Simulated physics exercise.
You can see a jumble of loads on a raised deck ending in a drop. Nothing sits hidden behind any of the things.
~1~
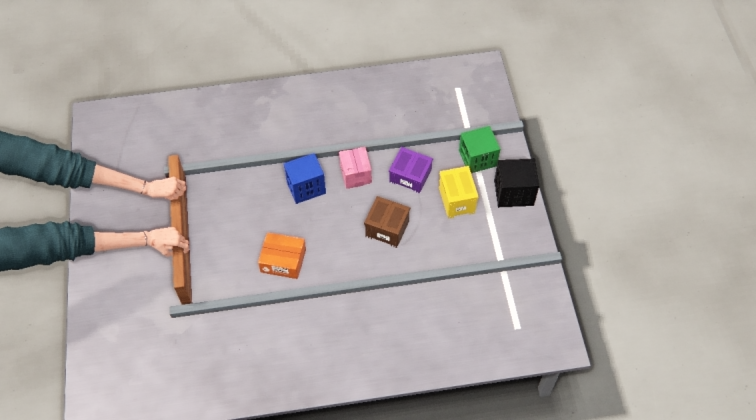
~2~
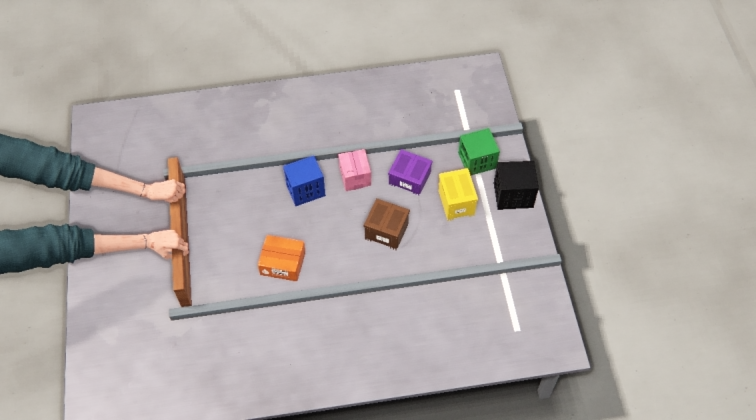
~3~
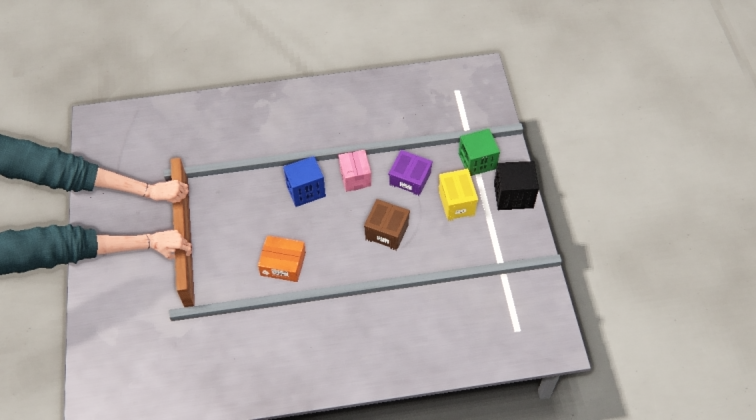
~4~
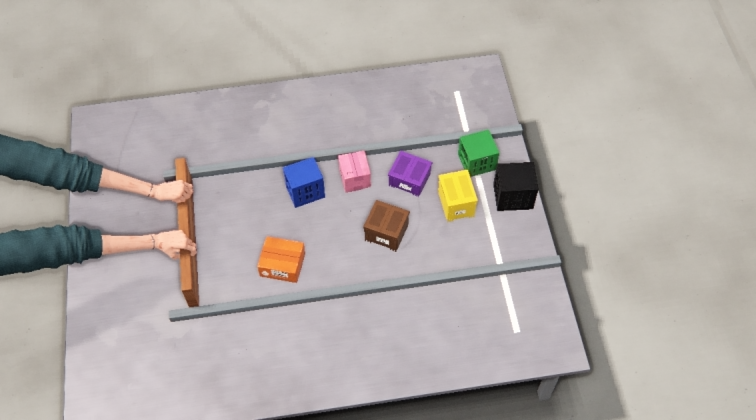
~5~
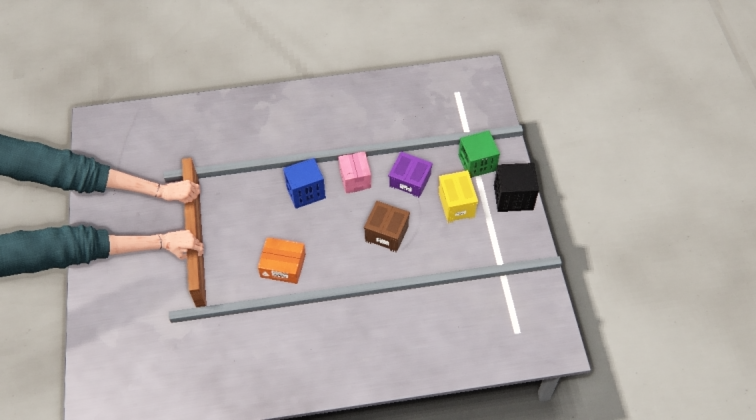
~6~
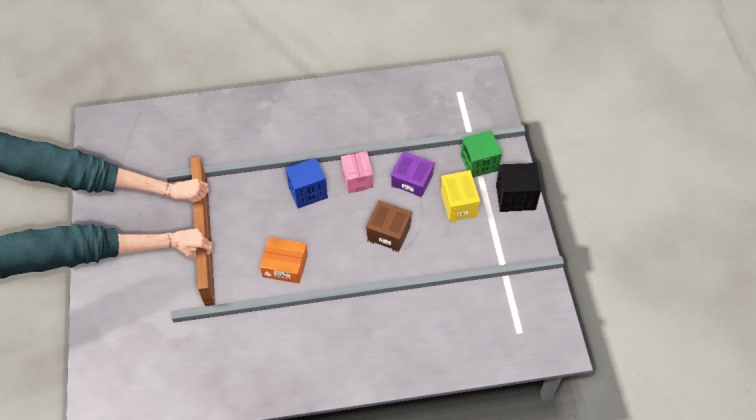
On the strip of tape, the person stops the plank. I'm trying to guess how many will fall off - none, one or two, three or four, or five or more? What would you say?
Just three or four drop.
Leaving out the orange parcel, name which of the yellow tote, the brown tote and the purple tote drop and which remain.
Outcome: Yellow tote is not lost; brown tote is not lost; purple tote ends up off.
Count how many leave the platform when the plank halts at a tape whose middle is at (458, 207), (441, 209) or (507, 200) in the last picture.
2, 2, 6.
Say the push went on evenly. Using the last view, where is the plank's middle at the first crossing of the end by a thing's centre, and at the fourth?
The first one at (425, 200), the next at (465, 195).
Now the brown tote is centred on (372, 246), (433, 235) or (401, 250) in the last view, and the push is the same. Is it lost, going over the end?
At the three spots, the brown tote keeps its place, keeps its place and keeps its place.
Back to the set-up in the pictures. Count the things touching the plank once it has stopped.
That comes to 2.
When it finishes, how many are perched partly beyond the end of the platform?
2 of them.
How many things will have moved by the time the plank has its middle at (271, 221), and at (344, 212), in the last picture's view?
At the first spot 1, then 5.
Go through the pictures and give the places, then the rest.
The first picture shows black crate (516, 183); green crate (479, 150); yellow tote (458, 193); plank (180, 229); tape (485, 199).
The second picture shows green crate (479, 152); purple tote (410, 173).
The third picture shows yellow tote (458, 195); pink parcel (355, 171).
The fourth picture shows black crate (515, 187); brown tote (387, 226).
The fifth picture shows green crate (479, 154); blue crate (305, 184).
The sixth picture shows black crate (518, 188); green crate (481, 154); yellow tote (460, 197); plank (203, 231); tape (487, 203).
Early on, none off yet; black crate at rest near (518, 188); green crate at rest near (481, 154); yellow tote at rest near (460, 197).
A while later, none off yet; black crate at rest near (518, 188); green crate travelled a little near (492, 150); yellow tote travelled a little near (481, 196).
Finally, the number that fall off is three or four; lost, purple tote, yellow tote, green crate and black crate.
